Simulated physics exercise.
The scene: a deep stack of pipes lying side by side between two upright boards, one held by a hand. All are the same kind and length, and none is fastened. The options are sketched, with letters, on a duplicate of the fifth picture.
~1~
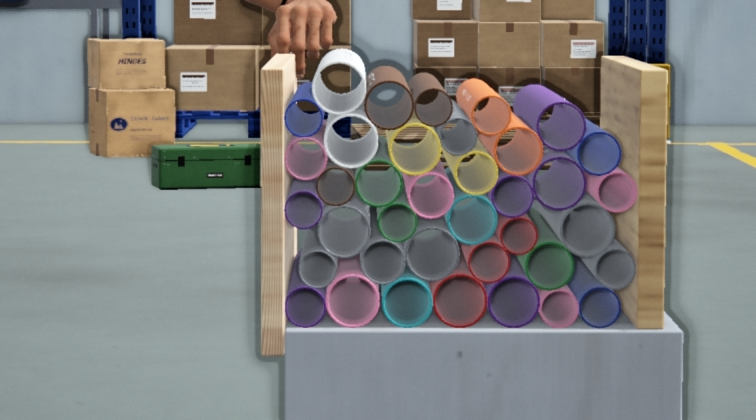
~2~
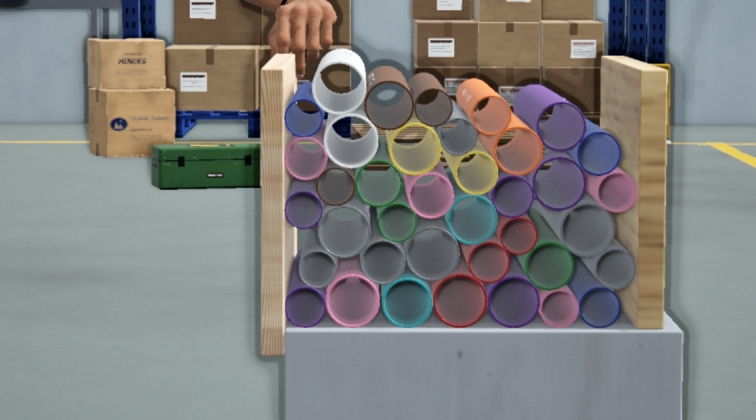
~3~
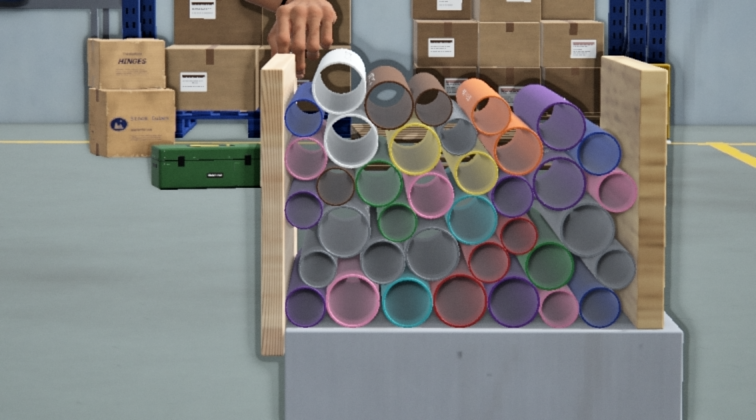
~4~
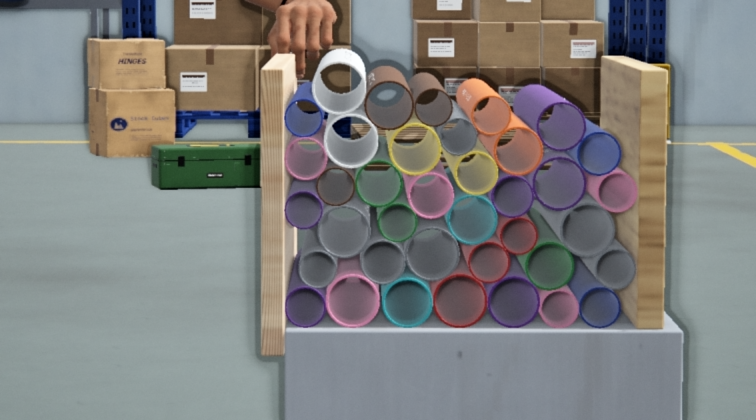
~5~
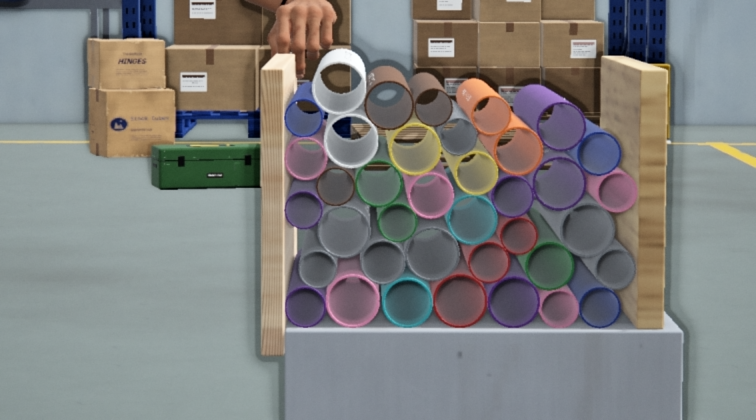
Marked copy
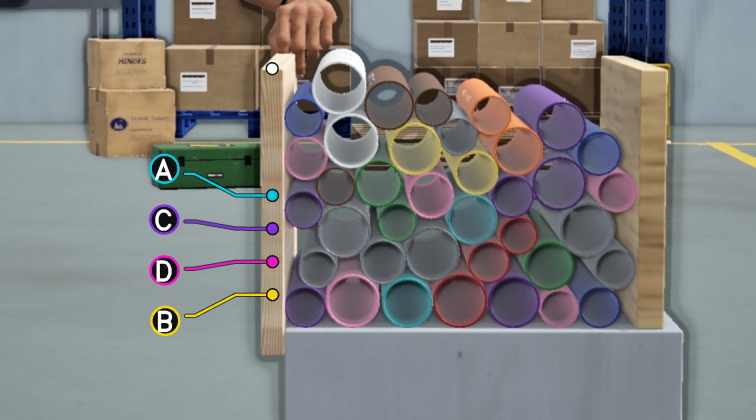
In a warehouse, a hand stays by stacked colourful pipes between upright boards, and nothing moves.
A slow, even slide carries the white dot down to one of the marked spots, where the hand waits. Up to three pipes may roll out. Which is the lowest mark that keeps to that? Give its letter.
The last mark within the limit is A.
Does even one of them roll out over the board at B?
Yes, at B.
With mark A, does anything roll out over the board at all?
At A: Yes.
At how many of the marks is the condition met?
The number is one.
On the marked copy, A at (272, 196); B at (272, 295); C at (272, 229); D at (272, 261); the white dot at (272, 69).
With A. Early on, top of the board (284, 136).
Further on, top of the board (284, 195).
At the end, top of the board (284, 195), two out over the board.
As for the rest, B more than three out over the board; C more than three out over the board; D more than three out over the board.
